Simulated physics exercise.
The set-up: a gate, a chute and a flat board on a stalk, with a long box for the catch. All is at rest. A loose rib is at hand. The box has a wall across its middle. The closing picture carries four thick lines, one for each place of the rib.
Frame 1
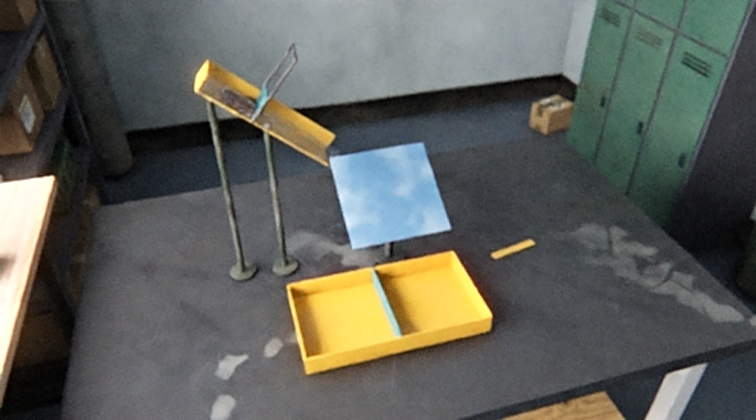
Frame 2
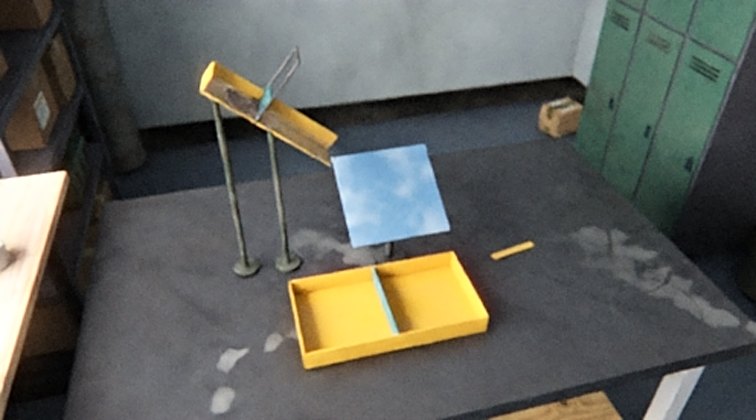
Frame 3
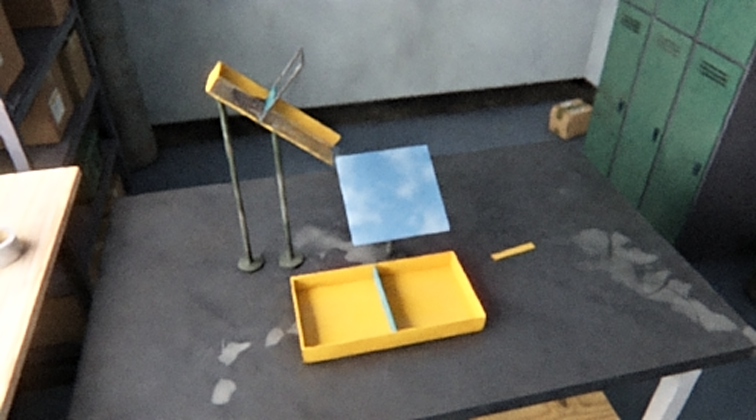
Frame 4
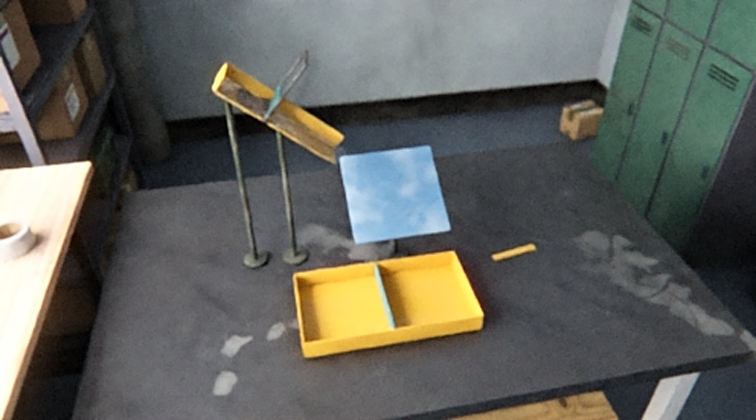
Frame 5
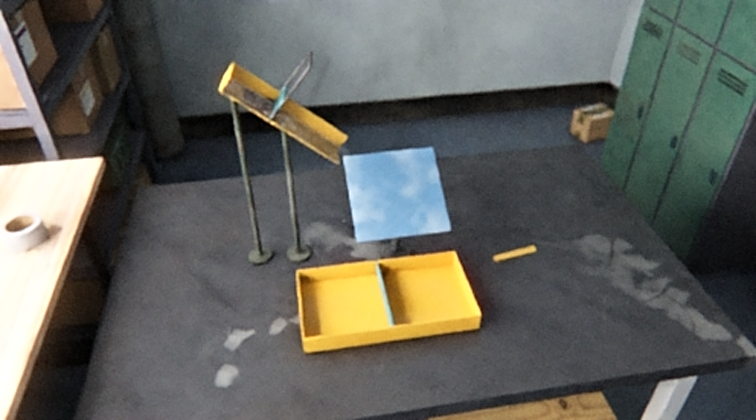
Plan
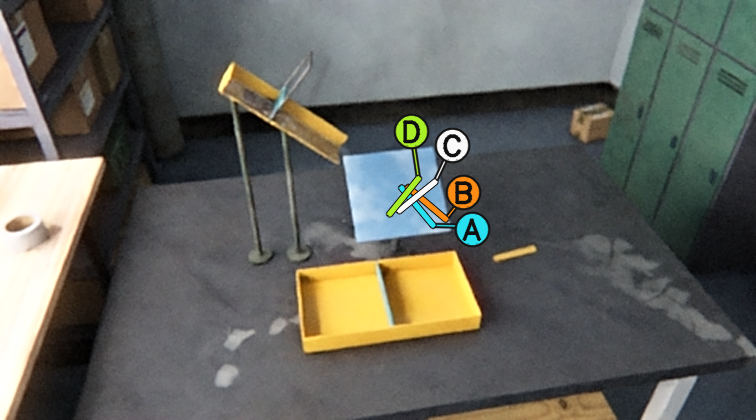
The camera drifts slightly, looking down from above on a dark, scuffed tabletop in a storeroom, the view sliding so that a pale wooden bench and a small round object come further in at left. A yellow chute slopes down to the right on two dark posts, above a tilted blue, cloudy-patterned board, a yellow box with a blue divider and a loose yellow strip, green lockers behind. Nothing on the table moves.
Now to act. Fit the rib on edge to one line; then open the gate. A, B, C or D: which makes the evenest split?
D beats the others.
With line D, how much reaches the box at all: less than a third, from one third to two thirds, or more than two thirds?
Line D gives more than two thirds.
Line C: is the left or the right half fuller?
Right.
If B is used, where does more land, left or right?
More lands on the right.
On the marked copy, line A from (401, 187) to (433, 225); line B from (408, 187) to (445, 219); line C from (435, 181) to (399, 210); line D from (418, 178) to (389, 214).
Choosing A, of what is caught, none in the left half, all in the right.
Choosing B, of what is caught, none in the left half, all in the right.
Choosing C, of what is caught, a small part in the left half, most in the right.
Choosing D, of what is caught, about half in the left half, about half in the right.
